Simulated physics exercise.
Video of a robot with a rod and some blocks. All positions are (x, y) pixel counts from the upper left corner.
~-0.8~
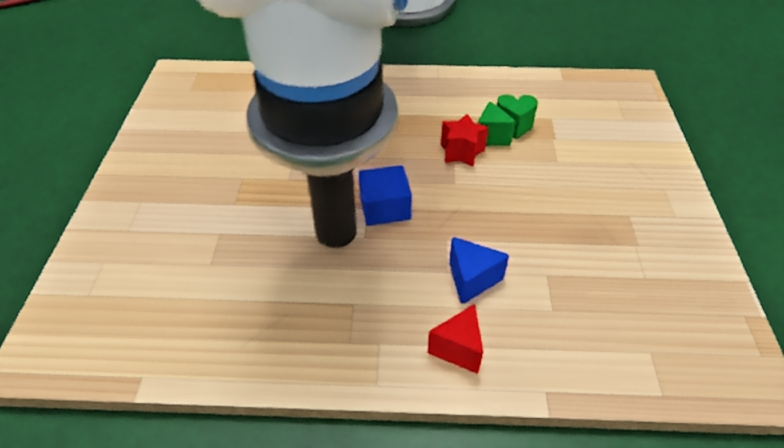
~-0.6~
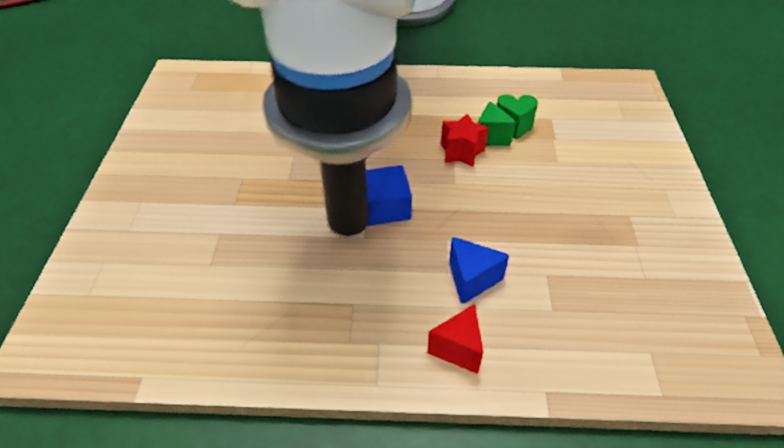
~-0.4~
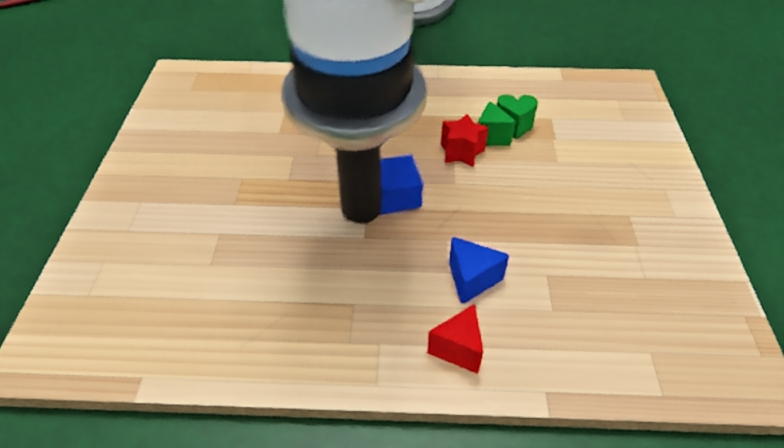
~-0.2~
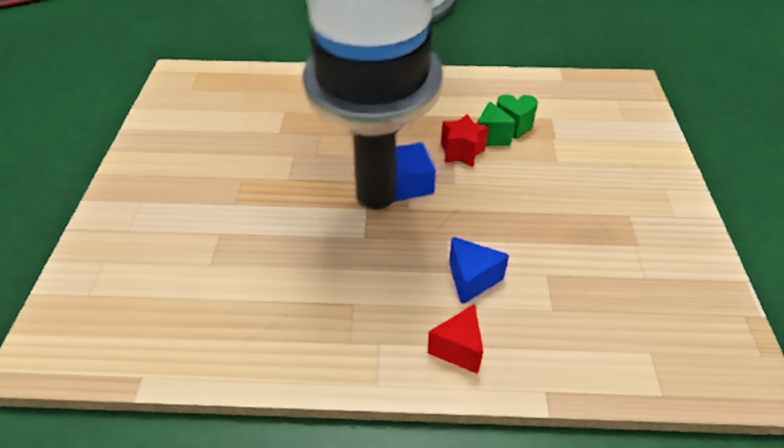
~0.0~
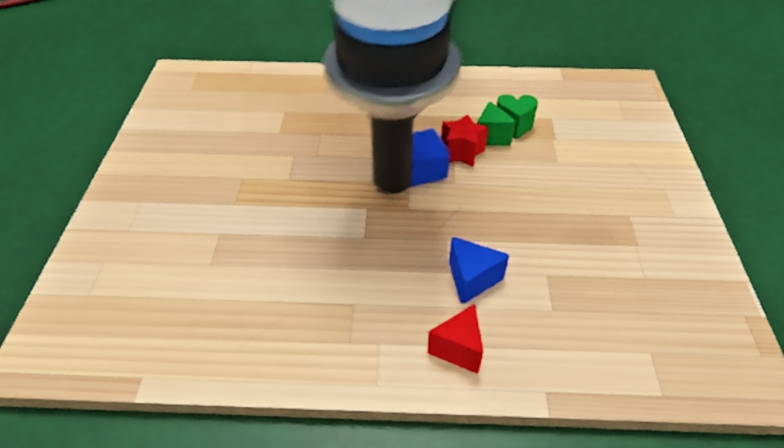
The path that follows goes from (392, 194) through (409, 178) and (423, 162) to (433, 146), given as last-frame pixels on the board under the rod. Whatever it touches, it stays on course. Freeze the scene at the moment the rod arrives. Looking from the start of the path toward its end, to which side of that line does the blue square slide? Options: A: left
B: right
Letter A.
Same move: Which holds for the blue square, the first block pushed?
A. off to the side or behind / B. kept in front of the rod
(B)
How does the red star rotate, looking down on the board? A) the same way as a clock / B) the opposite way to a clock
I choose A.
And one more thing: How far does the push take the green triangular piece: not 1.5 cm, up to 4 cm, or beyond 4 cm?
Overall it shifts between 1.5 and 4 cm.
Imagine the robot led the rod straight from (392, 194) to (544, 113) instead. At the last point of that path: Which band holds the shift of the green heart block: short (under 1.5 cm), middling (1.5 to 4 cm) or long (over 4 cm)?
Range: Over 4 cm.
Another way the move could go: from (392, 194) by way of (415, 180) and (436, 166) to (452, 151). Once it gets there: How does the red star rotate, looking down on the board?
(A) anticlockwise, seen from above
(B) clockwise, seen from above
The correct letter is B.
What follows on the original path. Halfway along, rod at (418, 156); blue square at (436, 121), turned 20° anticlockwise; red star at (479, 115), turned 45° clockwise; green triangular piece at (511, 109); green heart block at (528, 98).
At the end, rod at (434, 133); blue square at (438, 99), turned 55° anticlockwise; red star at (479, 105), turned 95° clockwise; green triangular piece at (515, 110), turned 15° anticlockwise; green heart block at (530, 98).
